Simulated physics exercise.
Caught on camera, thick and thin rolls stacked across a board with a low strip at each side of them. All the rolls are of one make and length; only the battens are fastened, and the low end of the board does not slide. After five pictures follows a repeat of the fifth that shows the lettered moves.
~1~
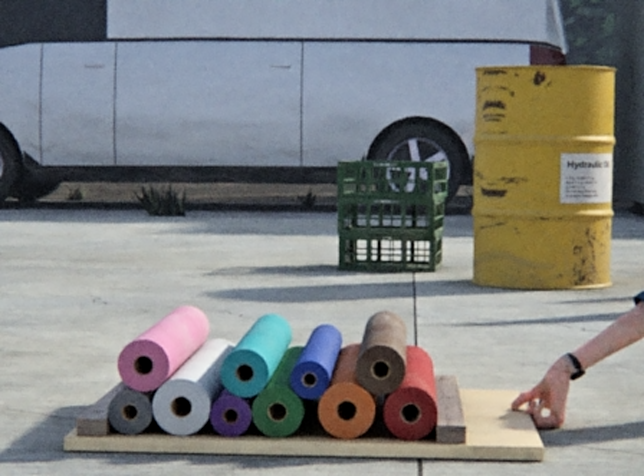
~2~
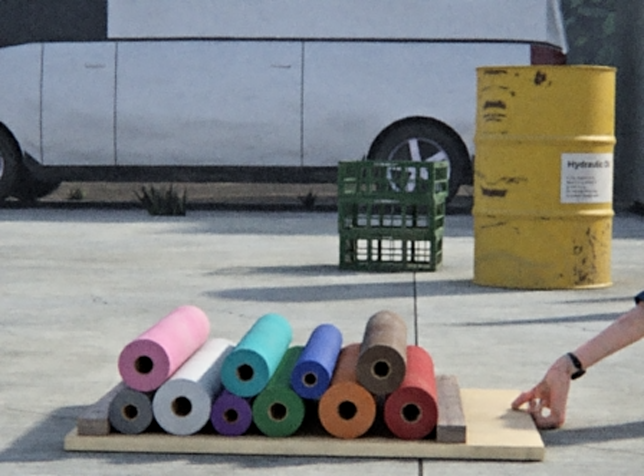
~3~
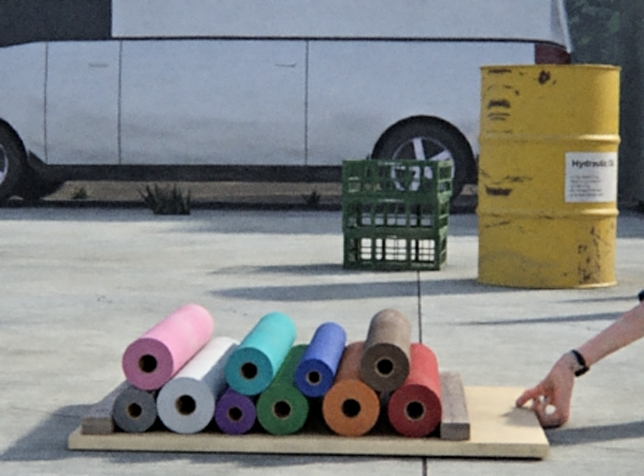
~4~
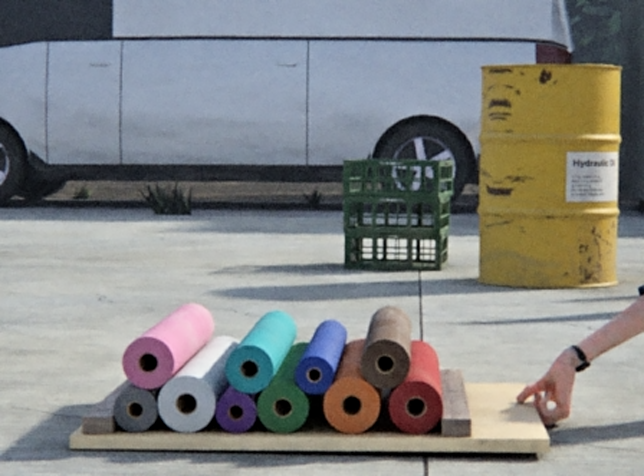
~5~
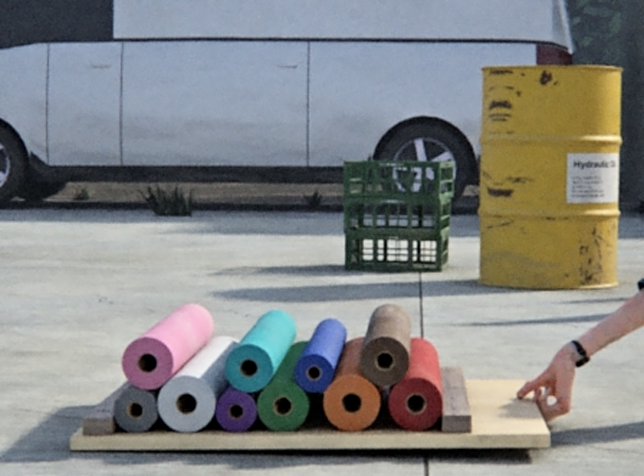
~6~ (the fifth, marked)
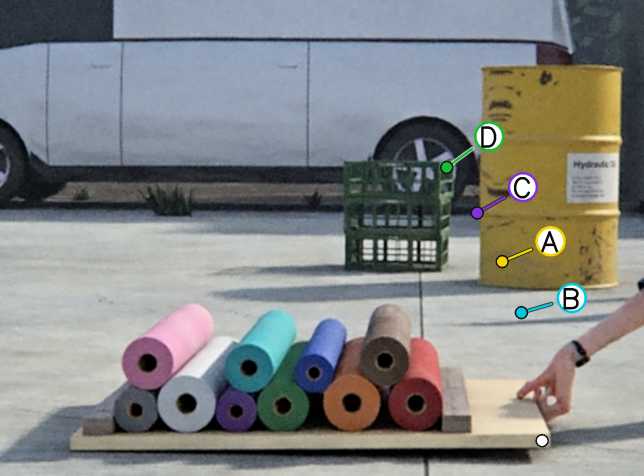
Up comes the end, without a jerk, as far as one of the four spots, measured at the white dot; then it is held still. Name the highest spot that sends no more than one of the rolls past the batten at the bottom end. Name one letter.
Mark C is as high as it can go.
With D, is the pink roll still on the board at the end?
No, with D.
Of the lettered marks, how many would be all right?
Three of the four.
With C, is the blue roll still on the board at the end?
Yes, with C.
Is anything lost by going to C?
At C: Yes.
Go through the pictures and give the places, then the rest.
Turquoise roll (245, 373); brown roll (381, 370); pink roll (144, 365), in the first frame.
Pink roll (144, 365); blue roll (310, 379), in the second frame.
Board (317, 407); orange roll (351, 408); red roll (415, 410); turquoise roll (249, 371), in the third frame.
Board (318, 405); white roll (187, 403), in the fourth frame.
Board (319, 403); white roll (186, 404), in the fifth frame.
On the copy, A at (502, 262); B at (521, 313); C at (477, 213); D at (447, 168); the white dot at (542, 441).
On C. First, board at 17°.
Then, board at 30°.
Finally, board at 30°, one over the low batten (pink).
By contrast, A one over the low batten (pink); B one over the low batten (pink); D two over the low batten (turquoise, pink).
